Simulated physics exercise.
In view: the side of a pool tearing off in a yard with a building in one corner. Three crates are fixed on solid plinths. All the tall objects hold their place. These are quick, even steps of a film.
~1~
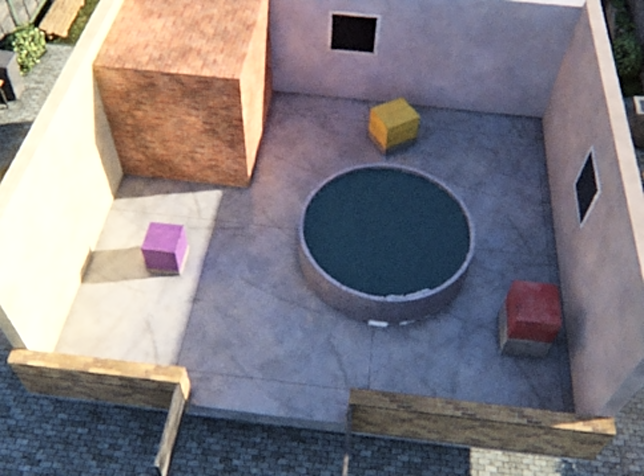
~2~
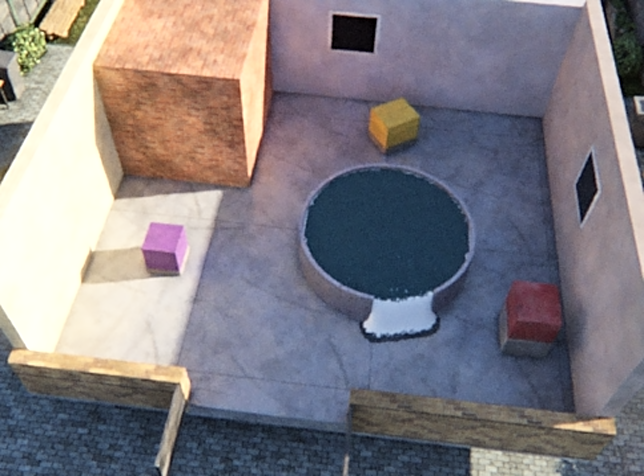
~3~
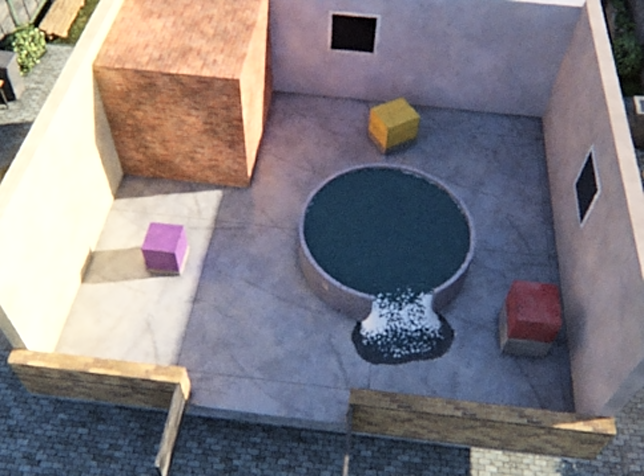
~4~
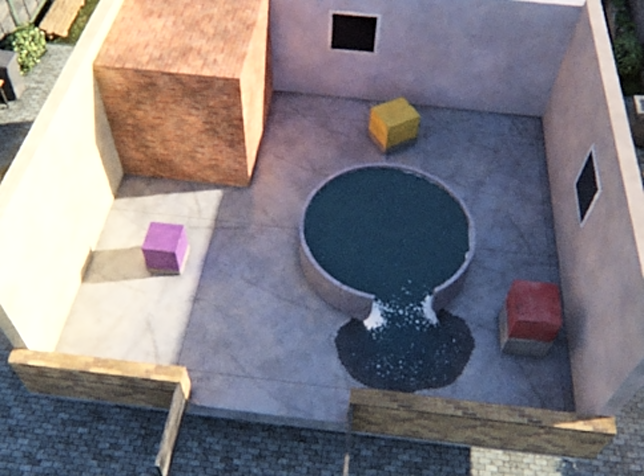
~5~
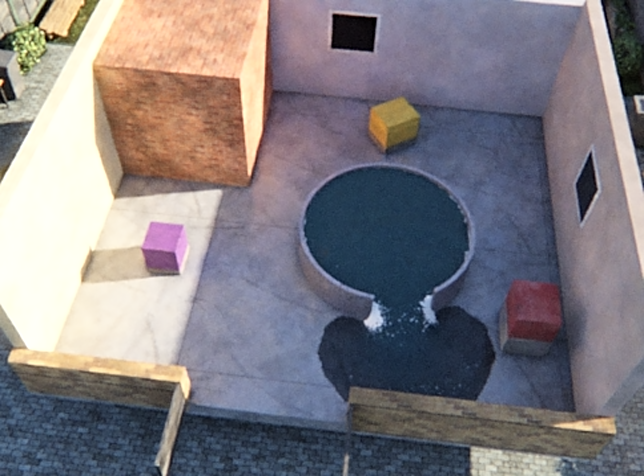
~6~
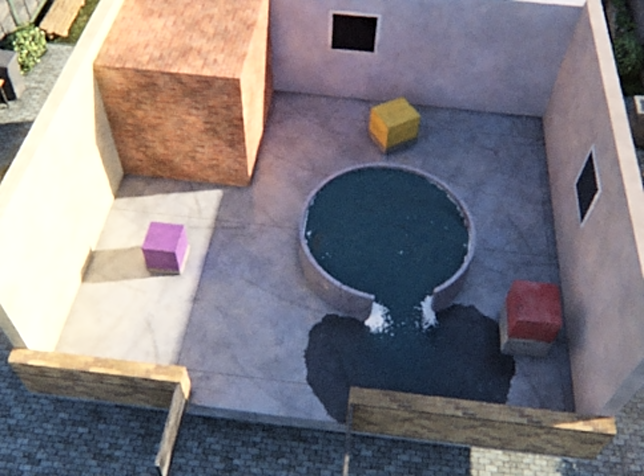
A walled yard with a pale stone floor is seen from high above, beyond its low front wall. A brick block fills the back left corner, a round pool of dark water stands right of centre, and purple, yellow and red boxes sit left, behind and right of it. The pool's front side tears open and water pours out, foaming white, then spreads darkly across the floor behind the low wall while the boxes and view stay still.
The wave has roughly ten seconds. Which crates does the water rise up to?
One by one: The yellow crate stays dry; the purple crate stays dry; the red crate stays dry.
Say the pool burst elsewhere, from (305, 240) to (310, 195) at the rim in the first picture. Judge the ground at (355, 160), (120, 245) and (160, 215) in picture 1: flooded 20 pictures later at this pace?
As listed: Clear, under water, covered.
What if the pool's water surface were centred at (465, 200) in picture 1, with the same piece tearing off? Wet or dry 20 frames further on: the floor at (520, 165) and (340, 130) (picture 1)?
One after the other: Under water, no water.
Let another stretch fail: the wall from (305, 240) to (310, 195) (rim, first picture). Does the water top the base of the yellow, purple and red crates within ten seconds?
The yellow one keeps dry, the purple one is wetted, the red one is safe.
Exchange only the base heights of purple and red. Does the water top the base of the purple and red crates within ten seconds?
My reading: The purple crate keeps dry; the red crate is wetted.
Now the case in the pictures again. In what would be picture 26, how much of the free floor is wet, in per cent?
Near 40 in a hundred.
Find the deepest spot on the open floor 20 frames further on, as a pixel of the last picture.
Roughly at (552, 433).
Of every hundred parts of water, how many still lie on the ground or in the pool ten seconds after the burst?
Near 84 in a hundred.
A moment on, water covers 15 % of the floor; the yellow crate not reached, the purple crate not reached, the red crate water round its plinth.
Next, water covers 20 % of the floor; the yellow crate not reached, the purple crate not reached, the red crate water round its plinth.
Then, water covers 40 % of the floor; the yellow crate not reached, the purple crate not reached, the red crate water round its plinth.
Later, water covers 70 % of the floor; the yellow crate water round its plinth, the purple crate water round its plinth, the red crate water round its plinth.
In the end, water covers 95 % of the floor; the yellow crate stayed above the water, the purple crate stayed above the water, the red crate stayed above the water.
